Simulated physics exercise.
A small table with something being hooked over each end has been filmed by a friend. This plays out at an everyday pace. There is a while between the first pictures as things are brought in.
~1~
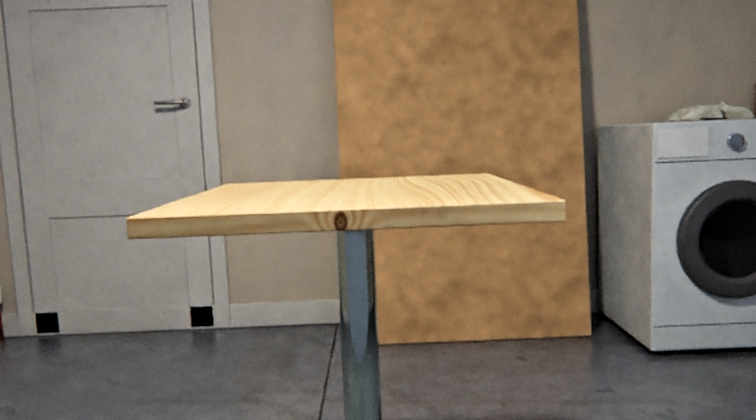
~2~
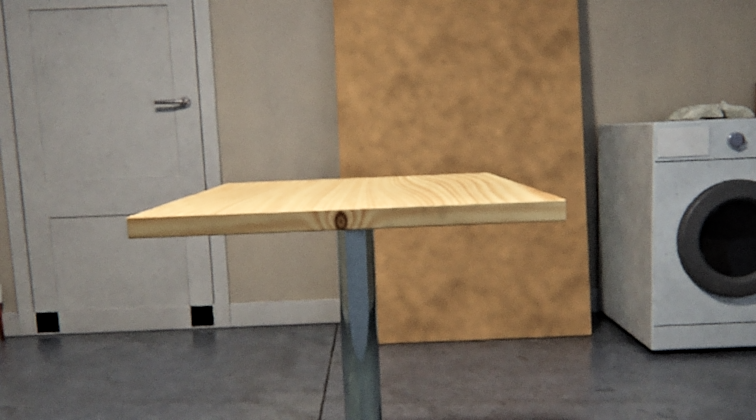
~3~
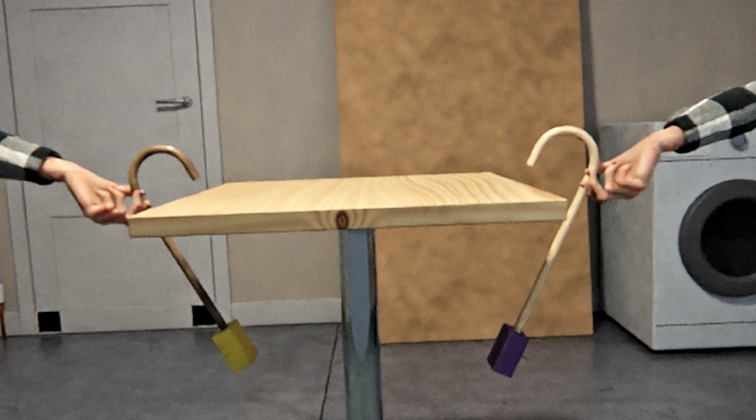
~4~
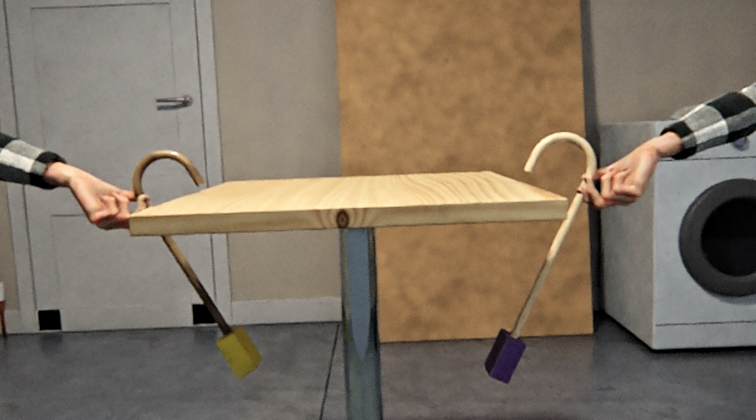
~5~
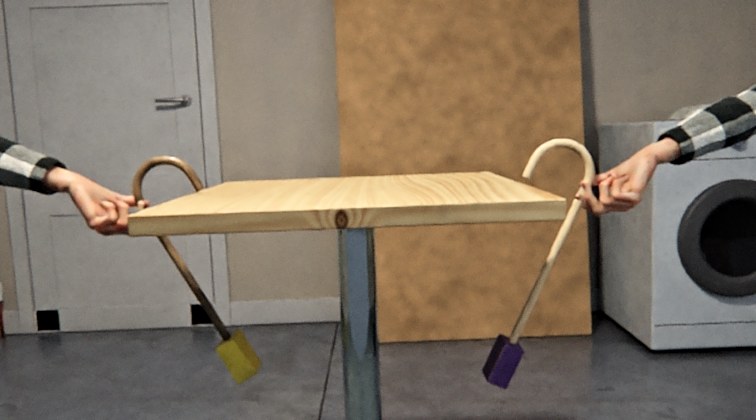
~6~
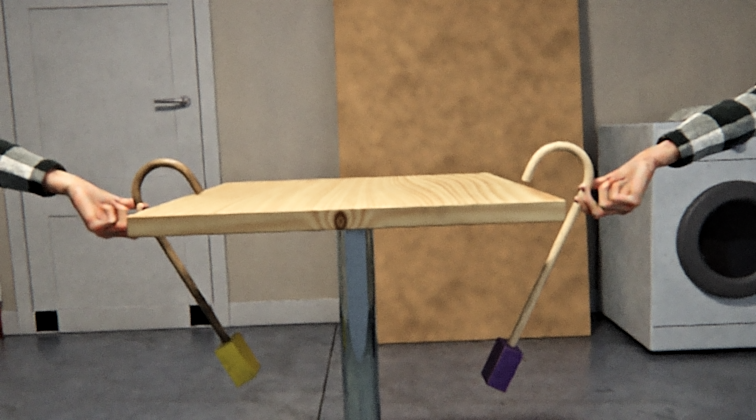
Two hands came in from either side of a small wooden table, holding curved-handled canes with a yellow block on the left one and a purple block on the right, then kept them nearly still at its edges.
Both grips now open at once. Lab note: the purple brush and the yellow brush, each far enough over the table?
Purple brush: Dropped; yellow brush: Held.
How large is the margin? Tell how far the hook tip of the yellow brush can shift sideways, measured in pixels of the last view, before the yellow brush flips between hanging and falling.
Some 12 pixels, left.
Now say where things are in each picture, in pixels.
The first frame shows table (353, 198).
The second frame shows table (354, 198).
The third frame shows still on the way; purple brush (528, 247); table (355, 197).
The fourth frame shows still on the way; yellow brush (210, 258); table (355, 196).
The fifth frame shows still on the way; purple brush (524, 259); table (354, 196).
The sixth frame shows in place, still held; purple brush (523, 261); yellow brush (209, 266); table (353, 197).
Then, 0.30 s on from there, purple brush on its way down; yellow brush at rest near (208, 266).
Then, 0.46 s on from there, purple brush on its way down; yellow brush at rest near (207, 266).
In the end, the purple brush drops past the edge; the yellow brush remains in place, near (208, 266).
